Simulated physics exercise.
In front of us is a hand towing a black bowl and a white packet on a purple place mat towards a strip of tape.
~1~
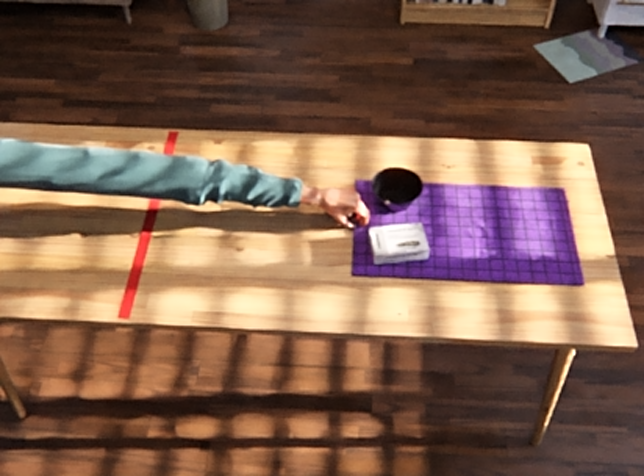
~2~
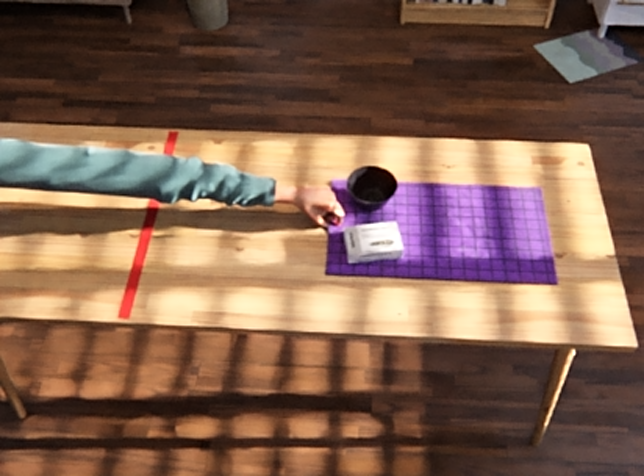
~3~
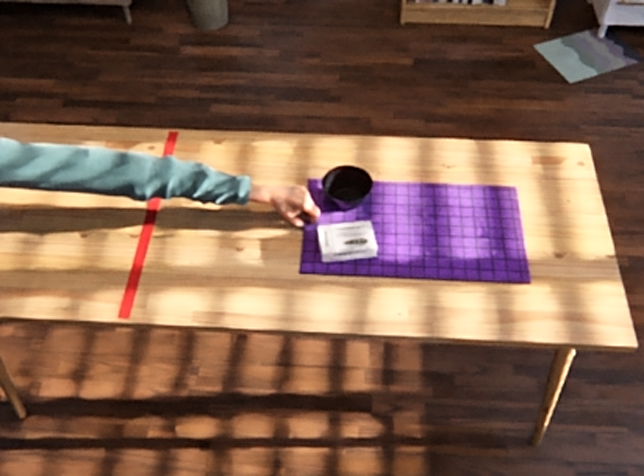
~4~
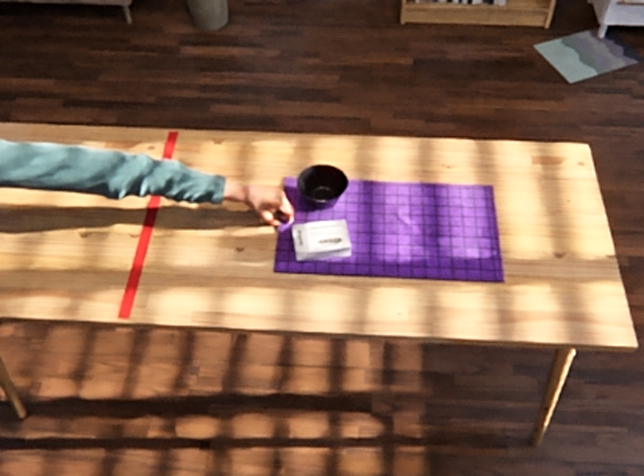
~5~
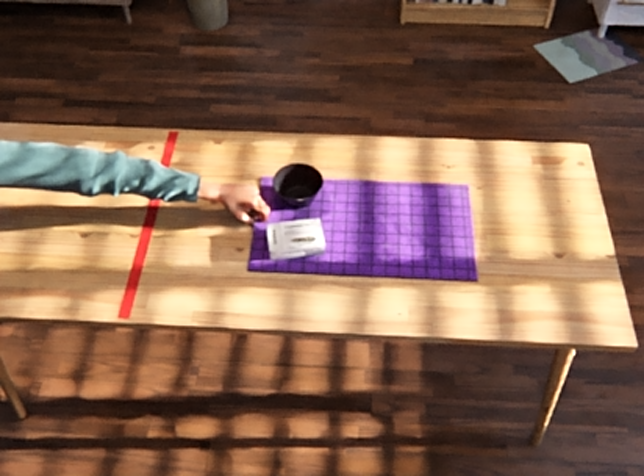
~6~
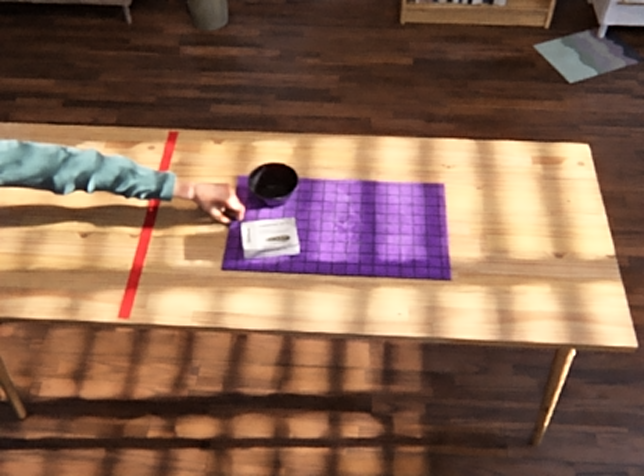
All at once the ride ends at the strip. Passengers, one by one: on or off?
Black bowl - off. White packet - off.
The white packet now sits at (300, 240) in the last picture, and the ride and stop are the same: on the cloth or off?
Result at that position: Leaves the surface.
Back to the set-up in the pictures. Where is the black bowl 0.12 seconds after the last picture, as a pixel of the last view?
Close to (216, 186).
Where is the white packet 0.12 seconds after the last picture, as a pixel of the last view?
I'd put it at roughly (209, 235) in the last view.
Then, 0.12 s after the last picture, hem short of the tape; black bowl on the cloth near (216, 186); white packet on the cloth near (209, 235).
Then, 0.23 s after the last picture, hem at the tape; black bowl on the cloth near (166, 184); white packet on the cloth near (157, 233).
At rest, hem at the tape; black bowl ahead of the hem near (103, 183); white packet ahead of the hem near (91, 232). The black bowl leaves the cloth and the white packet shoots off the front.
